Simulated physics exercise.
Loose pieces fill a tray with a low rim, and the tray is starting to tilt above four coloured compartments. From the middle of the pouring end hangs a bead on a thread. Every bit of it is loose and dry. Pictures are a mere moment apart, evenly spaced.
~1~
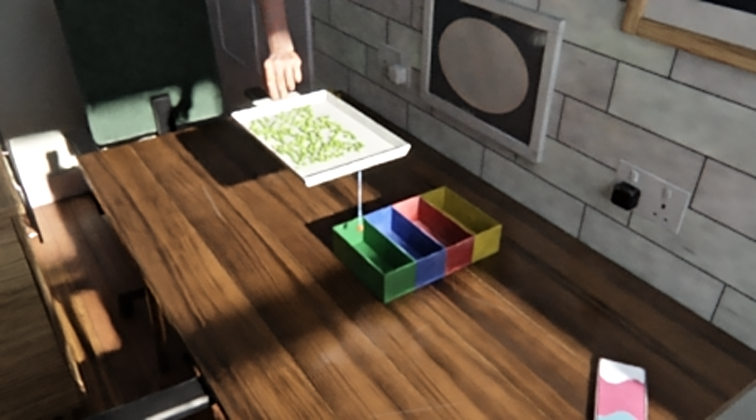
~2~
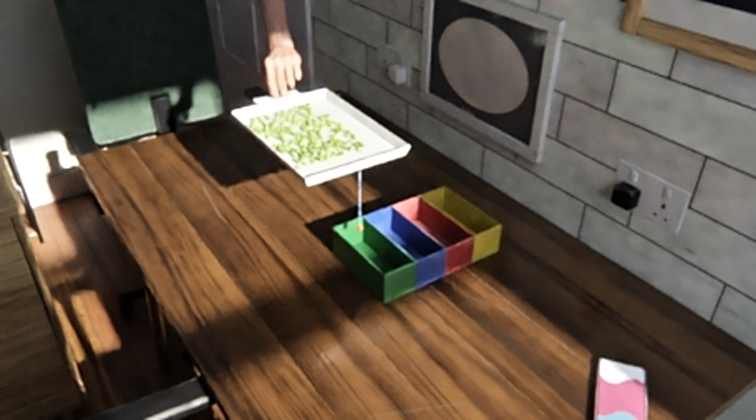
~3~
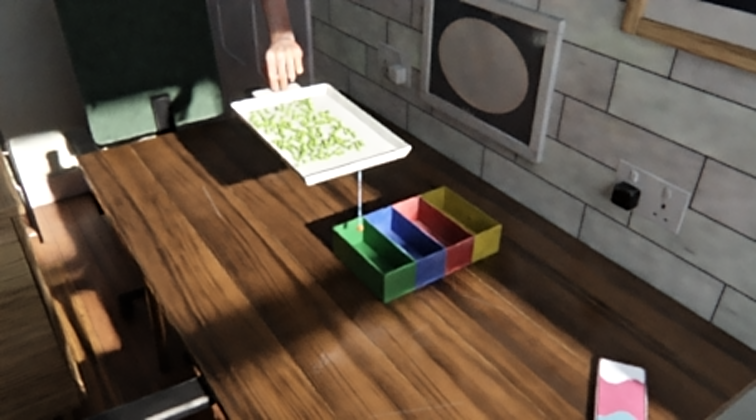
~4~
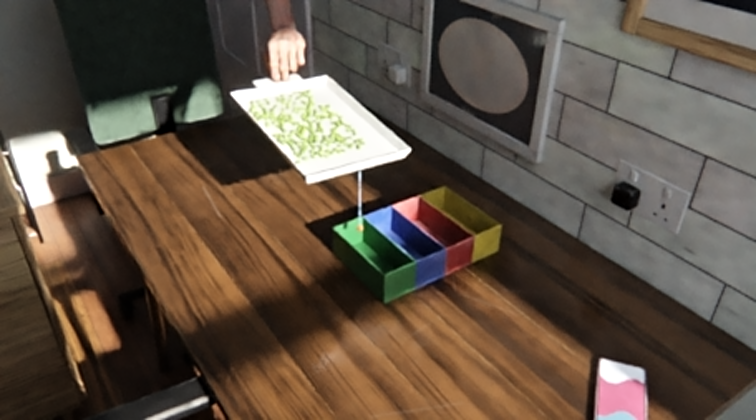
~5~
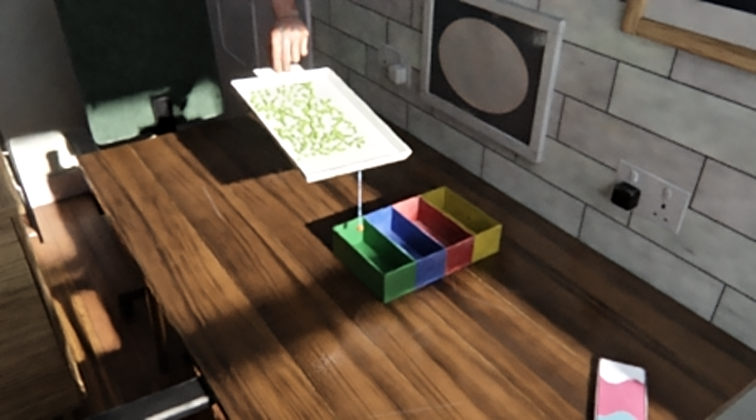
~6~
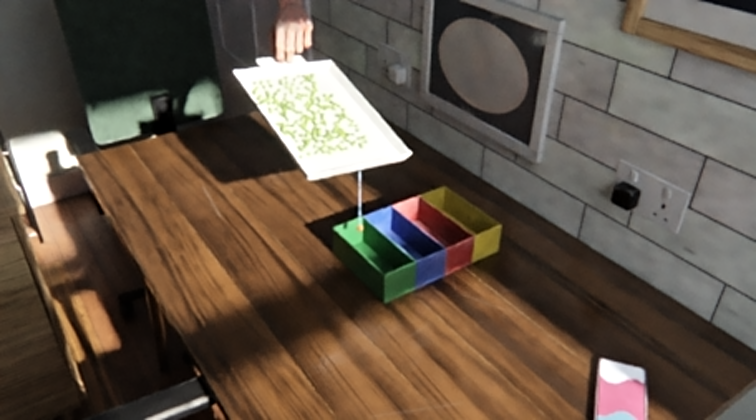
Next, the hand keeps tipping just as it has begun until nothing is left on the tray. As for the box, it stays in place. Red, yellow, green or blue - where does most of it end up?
Most of it ends up in blue.
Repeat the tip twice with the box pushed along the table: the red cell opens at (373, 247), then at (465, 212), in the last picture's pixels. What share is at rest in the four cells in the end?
Close to 60 per cent, followed by close to 90 per cent.
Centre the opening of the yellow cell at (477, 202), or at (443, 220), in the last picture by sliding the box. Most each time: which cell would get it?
For the first spot I'd say blue, and for the second spot the red one.
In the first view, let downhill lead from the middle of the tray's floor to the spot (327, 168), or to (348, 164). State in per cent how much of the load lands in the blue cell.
0 %, give or take, and then 10 %.
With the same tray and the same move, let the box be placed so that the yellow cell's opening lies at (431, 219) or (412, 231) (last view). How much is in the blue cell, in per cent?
Close to 10 in a hundred first, close to 0 in a hundred second.
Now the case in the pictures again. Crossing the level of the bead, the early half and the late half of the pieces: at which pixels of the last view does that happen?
First half (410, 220); second half (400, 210).
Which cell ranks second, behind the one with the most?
Just behind the top cell comes the cell in red.
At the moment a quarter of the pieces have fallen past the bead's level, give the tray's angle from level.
That happens at close to 70 degrees.
Soon, tray tipped steeply; most on the tray; a small part in the red cell; a stray few in the blue cell; a stray few in the green cell; about a quarter falling or outside the box.
A while on, tray tipped past a quarter turn; about a quarter on the tray; about a third in the blue cell; about a quarter in the red cell; a stray few in the green cell; about a quarter falling or outside the box.
Towards the end, tray tipped past a quarter turn; about two thirds in the blue cell; about a quarter in the red cell; a small part in the green cell.
Finally, tray tipped past a quarter turn; about two thirds in the blue cell; about a quarter in the red cell; a small part in the green cell; none in the yellow cell.
